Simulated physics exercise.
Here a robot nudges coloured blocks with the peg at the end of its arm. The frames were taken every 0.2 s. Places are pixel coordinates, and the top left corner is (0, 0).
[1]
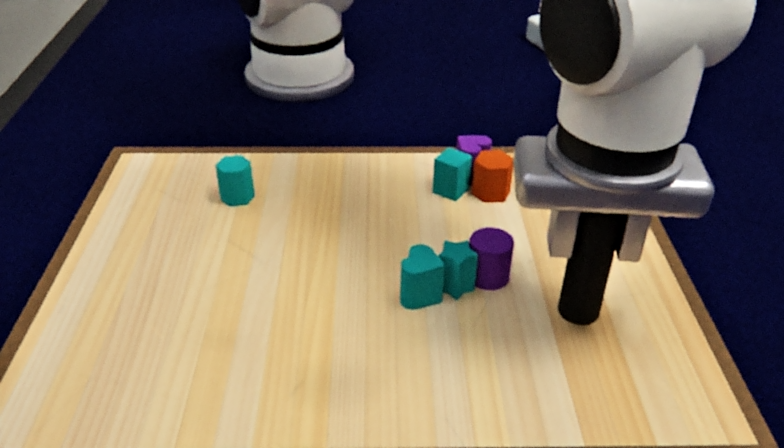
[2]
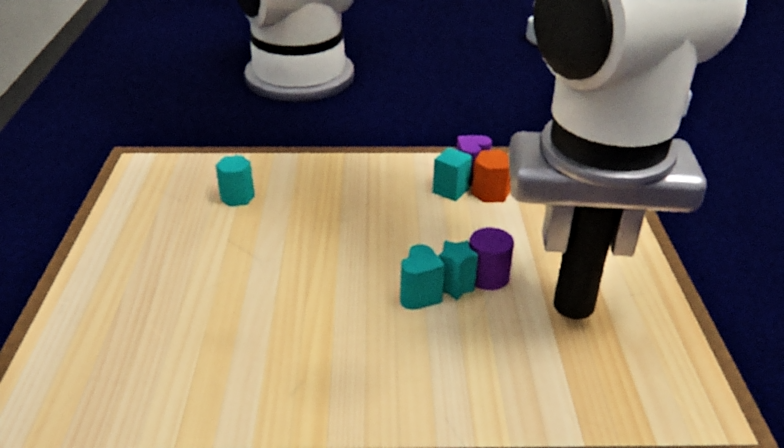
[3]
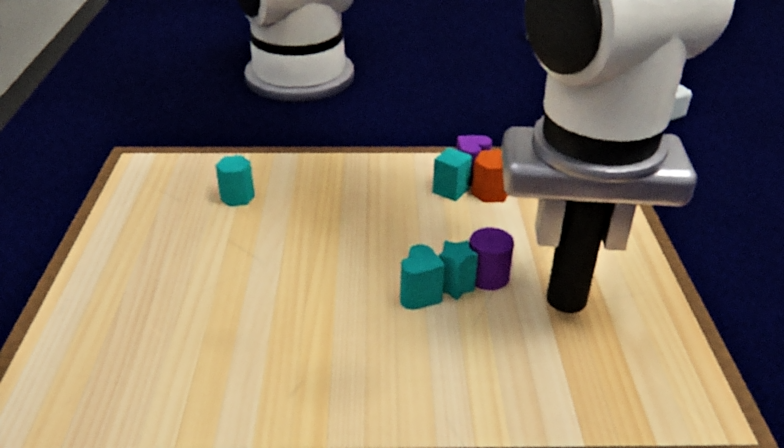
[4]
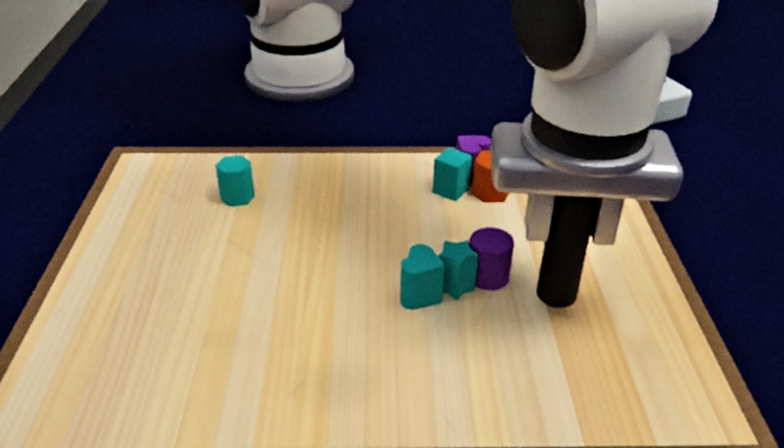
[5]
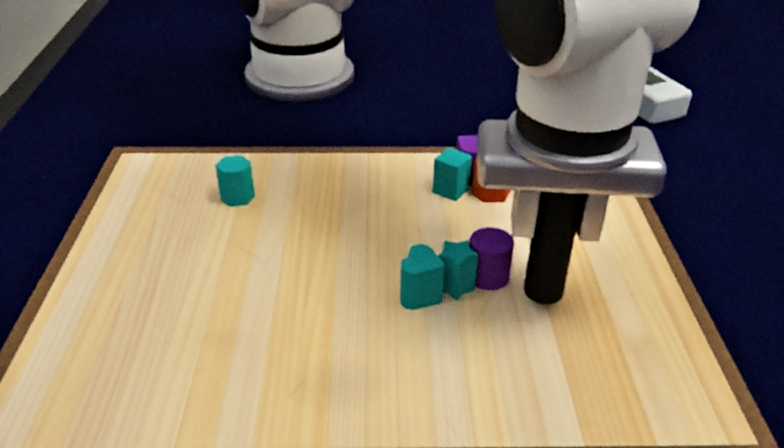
A robot arm holding a black peg starts at the right side of a wooden board, to the right of a purple round block and two turquoise blocks. It glides slowly left and slightly away from the viewer, closing the gap to the purple block, while all the coloured blocks stay still.
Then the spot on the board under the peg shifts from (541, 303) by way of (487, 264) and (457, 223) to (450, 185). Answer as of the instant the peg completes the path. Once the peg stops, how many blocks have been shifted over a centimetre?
I reckon the push displaces three or more of the blocks by more than 1 cm.
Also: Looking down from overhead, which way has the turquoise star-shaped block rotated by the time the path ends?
Counterclockwise from above.
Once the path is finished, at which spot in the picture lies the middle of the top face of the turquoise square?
(447, 134)
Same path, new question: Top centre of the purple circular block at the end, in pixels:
It will end up at (434, 214).
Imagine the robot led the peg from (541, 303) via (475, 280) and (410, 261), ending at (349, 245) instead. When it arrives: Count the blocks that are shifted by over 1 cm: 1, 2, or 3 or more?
Of all the blocks, three or more travel more than a centimetre.
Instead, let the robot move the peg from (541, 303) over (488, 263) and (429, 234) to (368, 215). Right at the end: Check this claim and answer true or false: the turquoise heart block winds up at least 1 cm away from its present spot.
That is false.
What follows on the original path. One third of the way, peg (488, 251); turquoise star-shaped block (451, 248), turned 45° anticlockwise; purple circular block (450, 221).
Two thirds of the way, peg (458, 211); turquoise star-shaped block (451, 248), turned 45° anticlockwise; purple circular block (434, 214).
At the end, peg (450, 174); turquoise square (447, 134); turquoise star-shaped block (451, 248), turned 45° anticlockwise; purple heart block (481, 127), turned 60° clockwise; purple circular block (434, 214).
